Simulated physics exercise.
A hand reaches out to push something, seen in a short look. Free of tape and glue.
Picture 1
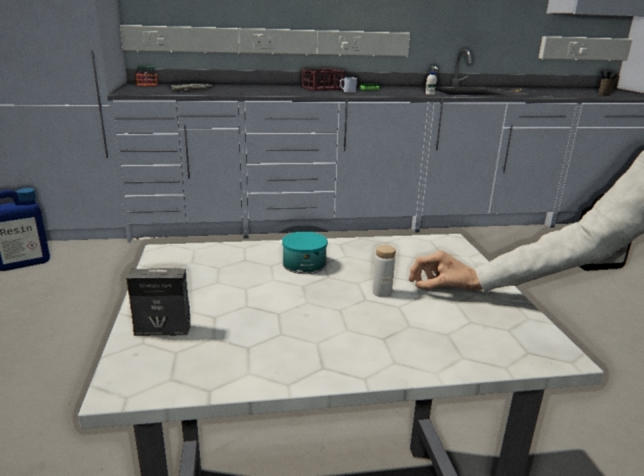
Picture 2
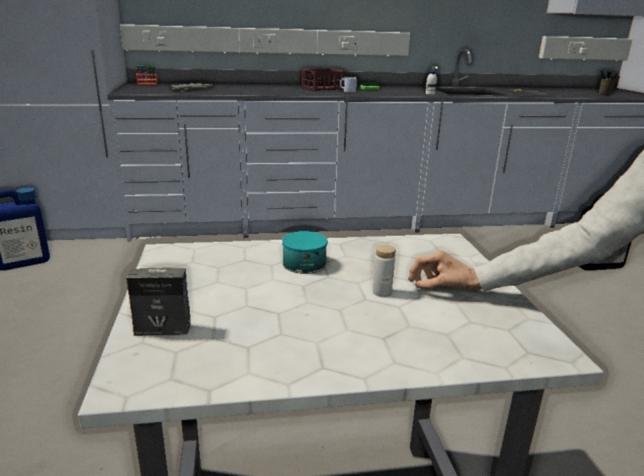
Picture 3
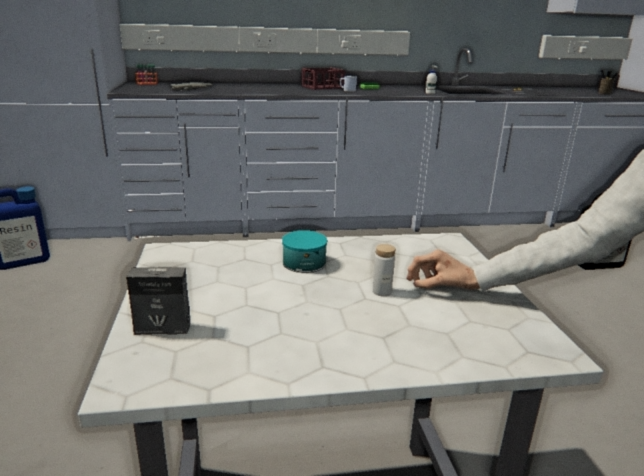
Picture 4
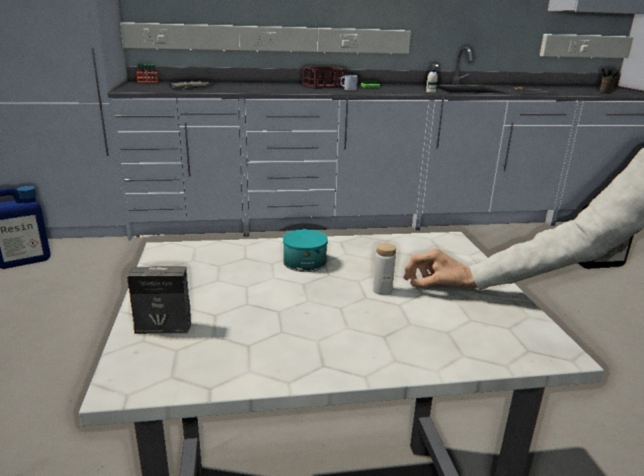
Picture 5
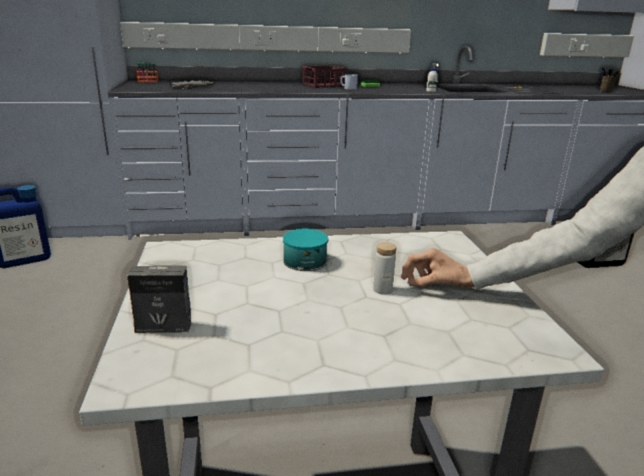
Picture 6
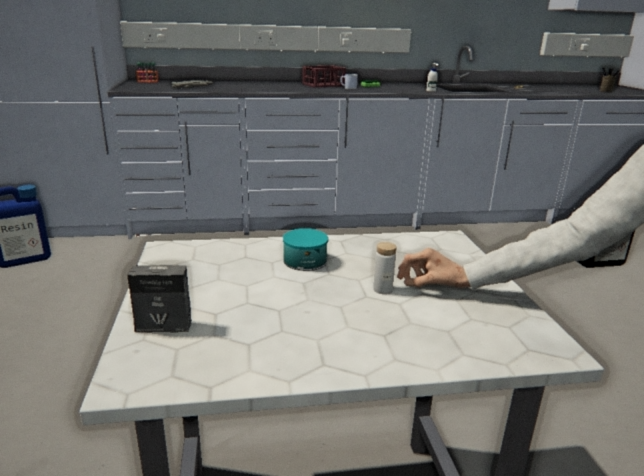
A hand on a pale-sleeved arm reaches in from the right over a white hexagon-tiled table, seen from slightly above in a room with grey kitchen cabinets. On the table stand a black box at left, a teal round container near the back, and a white shaker with a tan top beside the fingers. The hand shifts very slightly leftward toward the shaker, while the objects and the view stay still.
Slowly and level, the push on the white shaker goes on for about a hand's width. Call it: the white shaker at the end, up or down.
Up.
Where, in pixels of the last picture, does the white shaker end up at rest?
Around (331, 271).
Then, 0.50 s past the last view, white shaker displaced about its own width near (368, 269).
Then, 0.90 s past the last view, white shaker displaced well along near (348, 270).
Finally, moved from the start, white shaker. Final places as the last picture's camera would see them, white shaker near (332, 271).
